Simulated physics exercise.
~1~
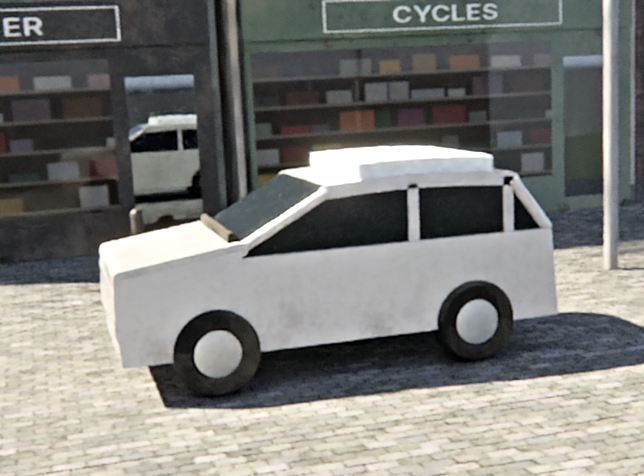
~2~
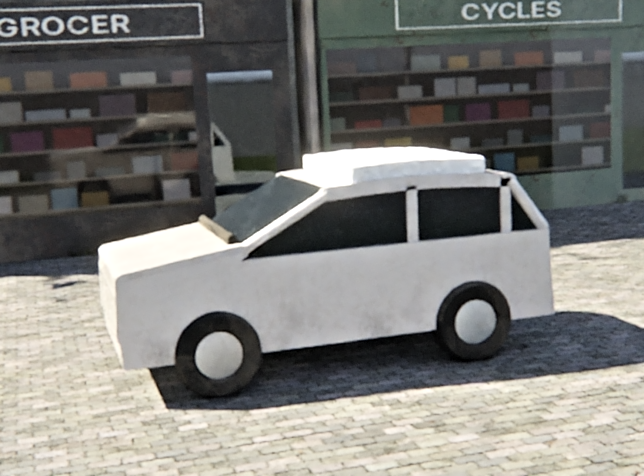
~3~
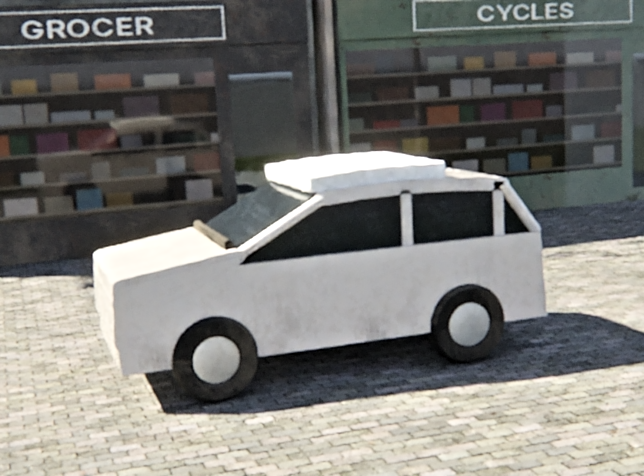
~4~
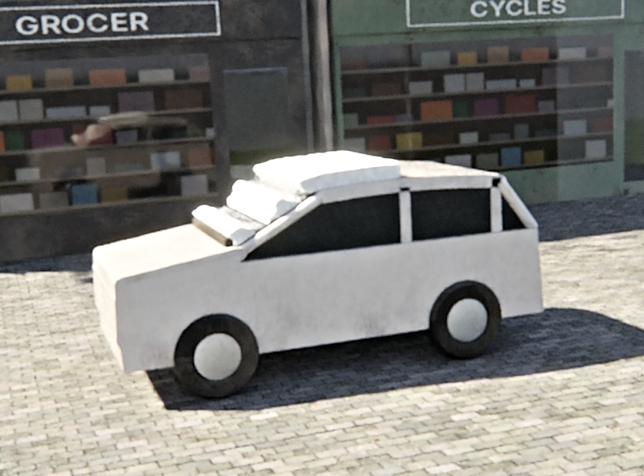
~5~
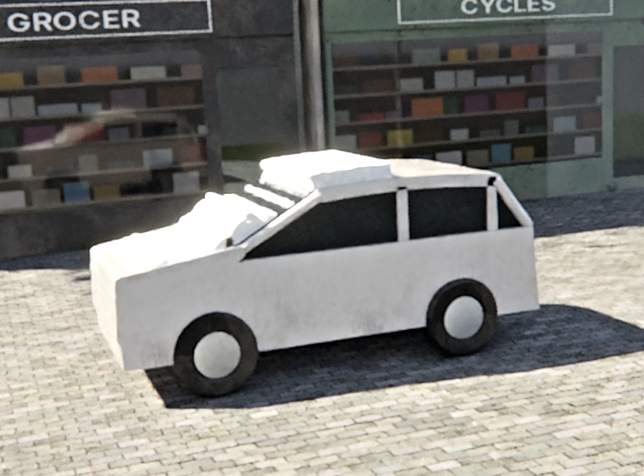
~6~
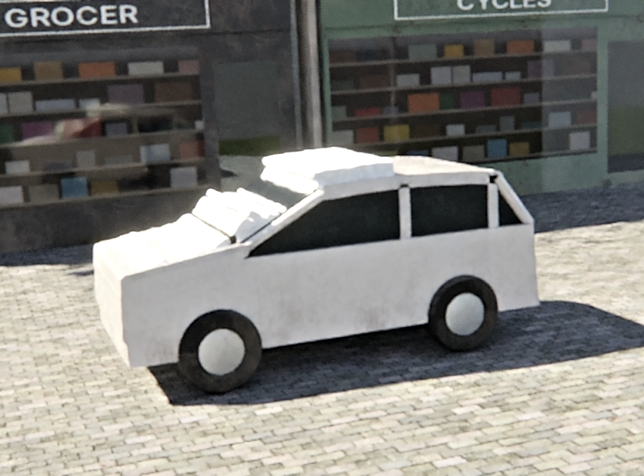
The clip opens on a boxy white car with a thick slab of snow on its roof, heading left along a paved street past a grocer and a cycle shop. The view travels with it as the shopfronts slip by to the right, and the car slows. The slab slides forward over the front edge of the roof, then breaks, sending lumps down the dark windscreen. Some pieces gather at the foot of the glass and spread onto the bonnet. At the end, over half the snow remains on the roof, with the rest lying across the windscreen and bonnet.
